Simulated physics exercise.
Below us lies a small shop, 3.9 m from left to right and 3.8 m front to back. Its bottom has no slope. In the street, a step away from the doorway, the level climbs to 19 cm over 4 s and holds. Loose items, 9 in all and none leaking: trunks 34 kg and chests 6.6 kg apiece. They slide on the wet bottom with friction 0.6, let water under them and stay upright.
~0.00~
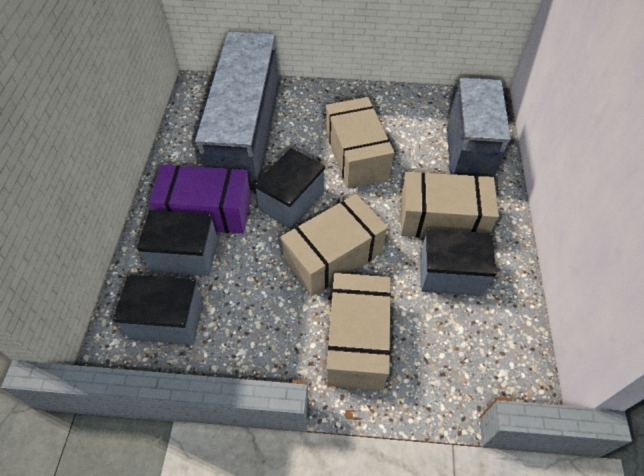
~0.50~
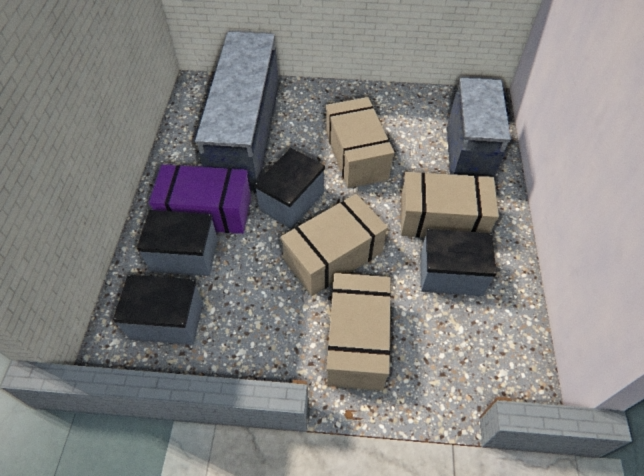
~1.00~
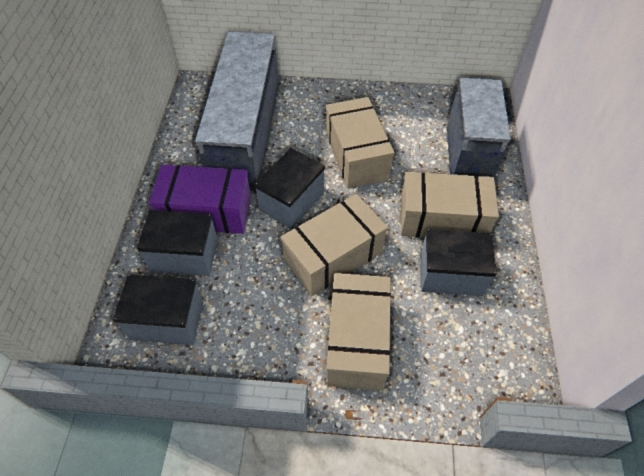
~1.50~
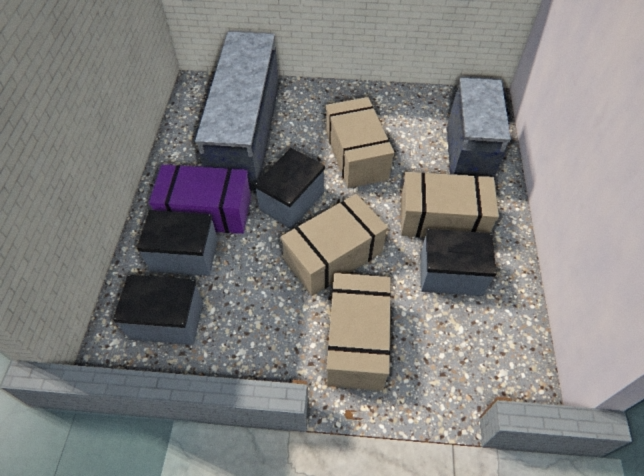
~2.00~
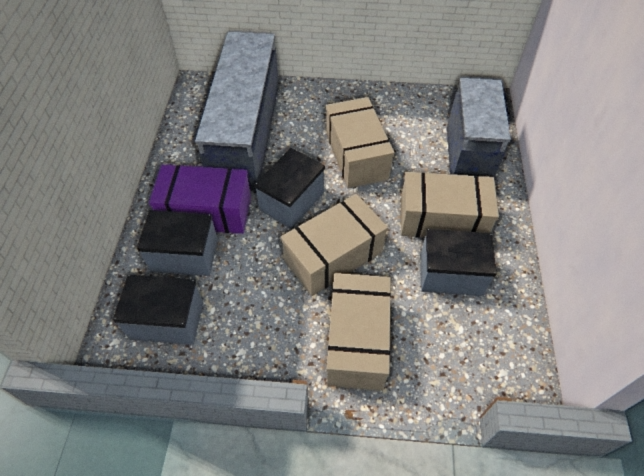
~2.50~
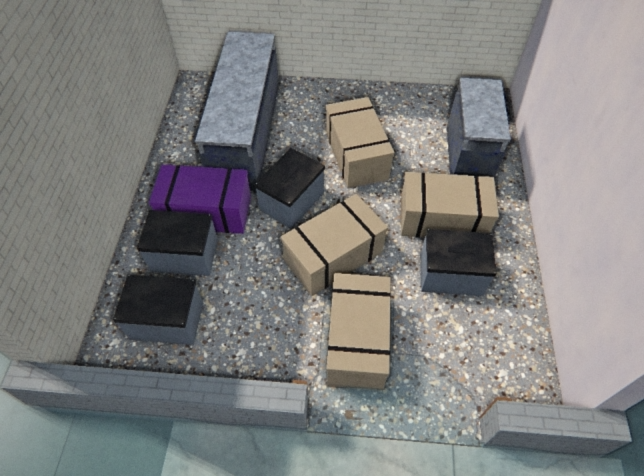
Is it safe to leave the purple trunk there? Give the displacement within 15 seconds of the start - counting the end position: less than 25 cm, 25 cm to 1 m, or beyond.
Purple trunk moves a short way.
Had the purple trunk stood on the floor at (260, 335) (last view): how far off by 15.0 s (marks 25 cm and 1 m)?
It holds its place.
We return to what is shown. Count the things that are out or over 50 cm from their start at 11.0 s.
2 of them.
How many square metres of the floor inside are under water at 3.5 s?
Roughly 1.5 m2.
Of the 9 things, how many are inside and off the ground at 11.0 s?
At that moment 4.
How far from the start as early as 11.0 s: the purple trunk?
About 0 cm.
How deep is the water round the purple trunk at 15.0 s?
About 13 cm.
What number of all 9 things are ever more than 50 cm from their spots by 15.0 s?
6 of them.
After 3.5 s the purple trunk is near (199, 186), 0.0 m from its start, aground; 0 afloat.
After 6.8 s the purple trunk is near (199, 186), 0.0 m from its start, aground; 3 afloat.
After 11.0 s the purple trunk is near (199, 186), 0.0 m from its start, aground; 4 afloat.
After 15.0 s the purple trunk is near (170, 163), 0.4 m from its start, afloat; 9 afloat.
